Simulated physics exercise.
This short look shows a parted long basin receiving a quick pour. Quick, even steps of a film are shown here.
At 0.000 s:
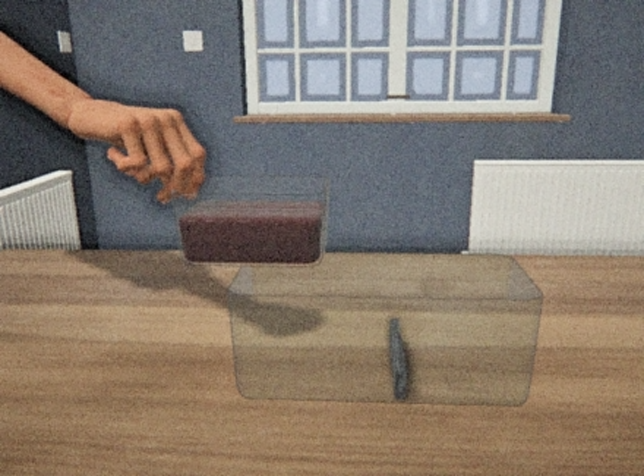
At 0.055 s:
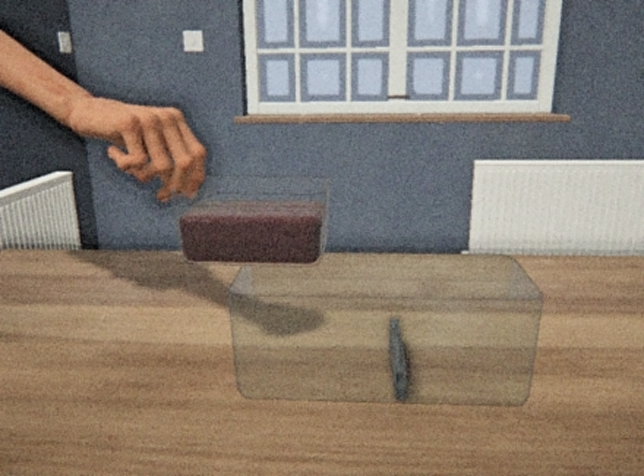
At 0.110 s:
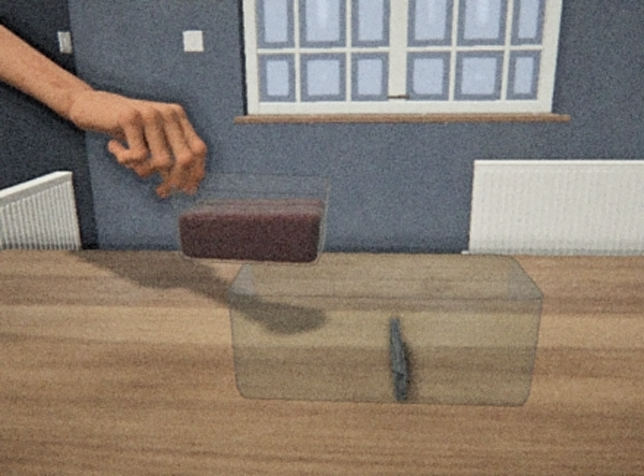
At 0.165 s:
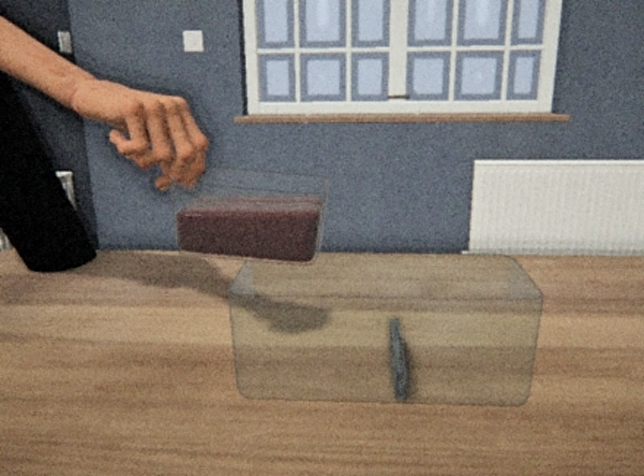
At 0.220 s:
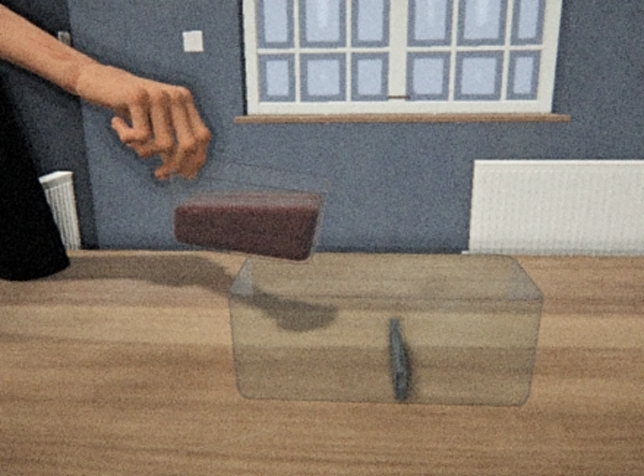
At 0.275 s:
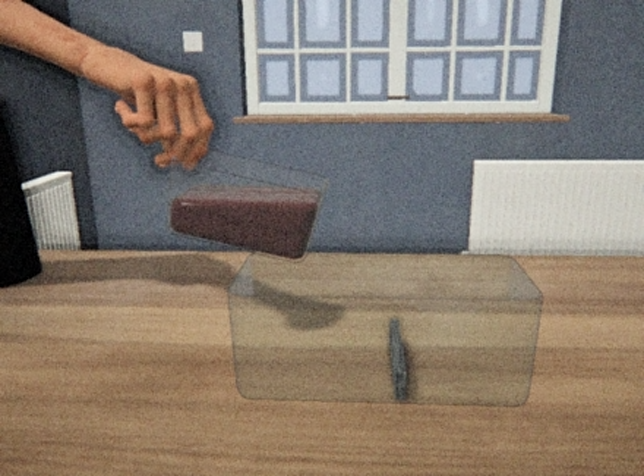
In the video, a hand hovers beside a small clear container of dark reddish liquid above a larger transparent basin with a low divider on a wooden table, and the container gradually tilts, its right side lowering.
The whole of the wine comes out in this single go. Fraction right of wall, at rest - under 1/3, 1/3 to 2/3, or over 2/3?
The amount right of the wall is going to climb past two thirds.
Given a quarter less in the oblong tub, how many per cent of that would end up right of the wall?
85 %.
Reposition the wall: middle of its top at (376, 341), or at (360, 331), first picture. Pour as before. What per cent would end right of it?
The first placement leaves close to 90 per cent, the second close to 95 per cent.
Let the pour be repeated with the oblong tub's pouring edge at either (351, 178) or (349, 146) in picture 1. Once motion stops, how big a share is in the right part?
First try: Near 85 percent; second try: Near 85 percent.
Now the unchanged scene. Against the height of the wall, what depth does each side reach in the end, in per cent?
I'd say about 20 for the left and about 90 for the right.
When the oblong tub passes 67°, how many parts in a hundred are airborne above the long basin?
I'd put it at roughly 35 percent of it.
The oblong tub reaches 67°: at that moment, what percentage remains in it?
About 60 %.
A moment on, the oblong tub is tipped part way and 59 per cent is still to pour, 8 is left of the wall and 0 right of it.
Next, the oblong tub is tipped right over and 10 per cent is still to pour, 12 is left of the wall and 66 right of it.
Then the oblong tub is tipped right over and 0 per cent is still to pour, 20 is left of the wall and 79 right of it.
Later the oblong tub is tipped right over and 0 per cent is still to pour, 22 is left of the wall and 77 right of it.
At rest 22 per cent lies left of the wall, 78 right of it and 1 outside.
